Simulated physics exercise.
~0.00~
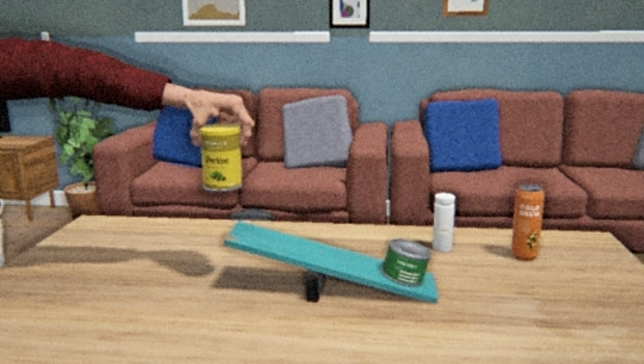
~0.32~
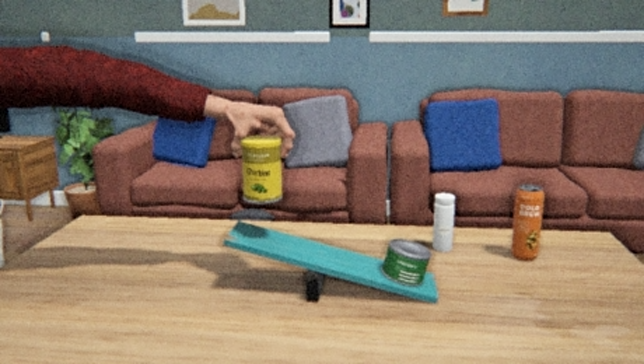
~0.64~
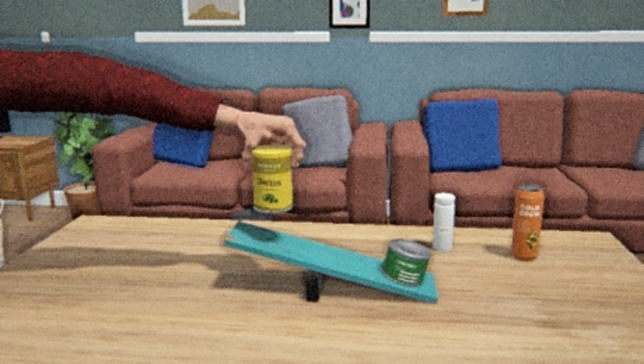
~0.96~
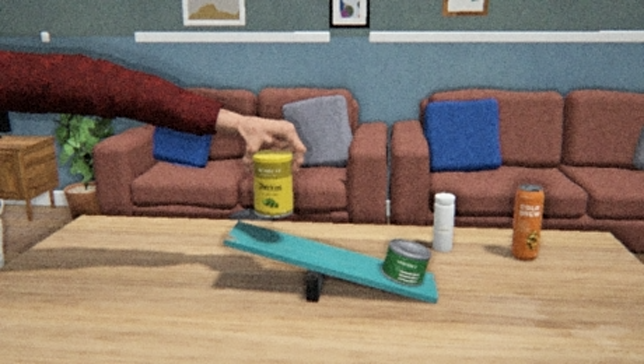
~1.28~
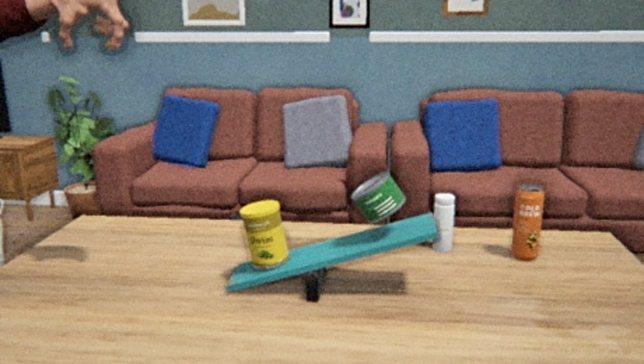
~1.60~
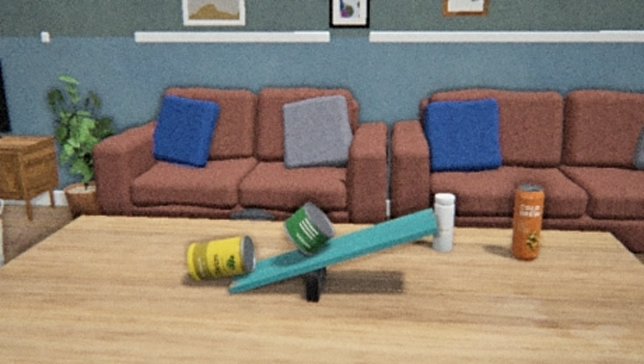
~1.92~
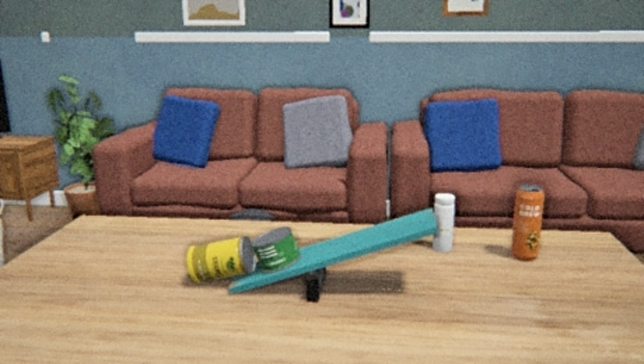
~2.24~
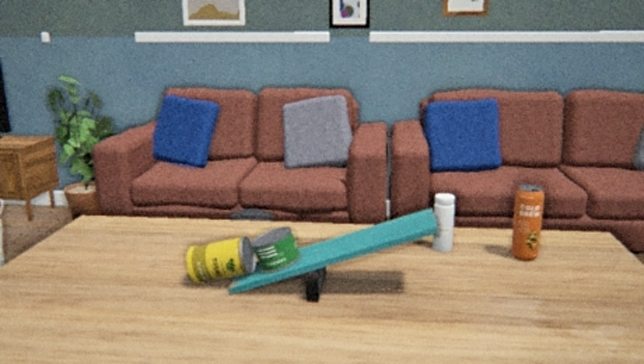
A hand in a dark red sleeve carries a yellow tin rightward and lowers it over the raised left end of a turquoise plank, which rests on a small support with a green tin on its low right end. The fingers let go and the hand draws back. The yellow tin lands and the plank swings over, tossing the green tin upward. The yellow tin topples onto its side off the left end, while the green tin tumbles down the slope. It comes to rest against the yellow tin, with the plank still tilted down to the left and the white shaker and orange can undisturbed.
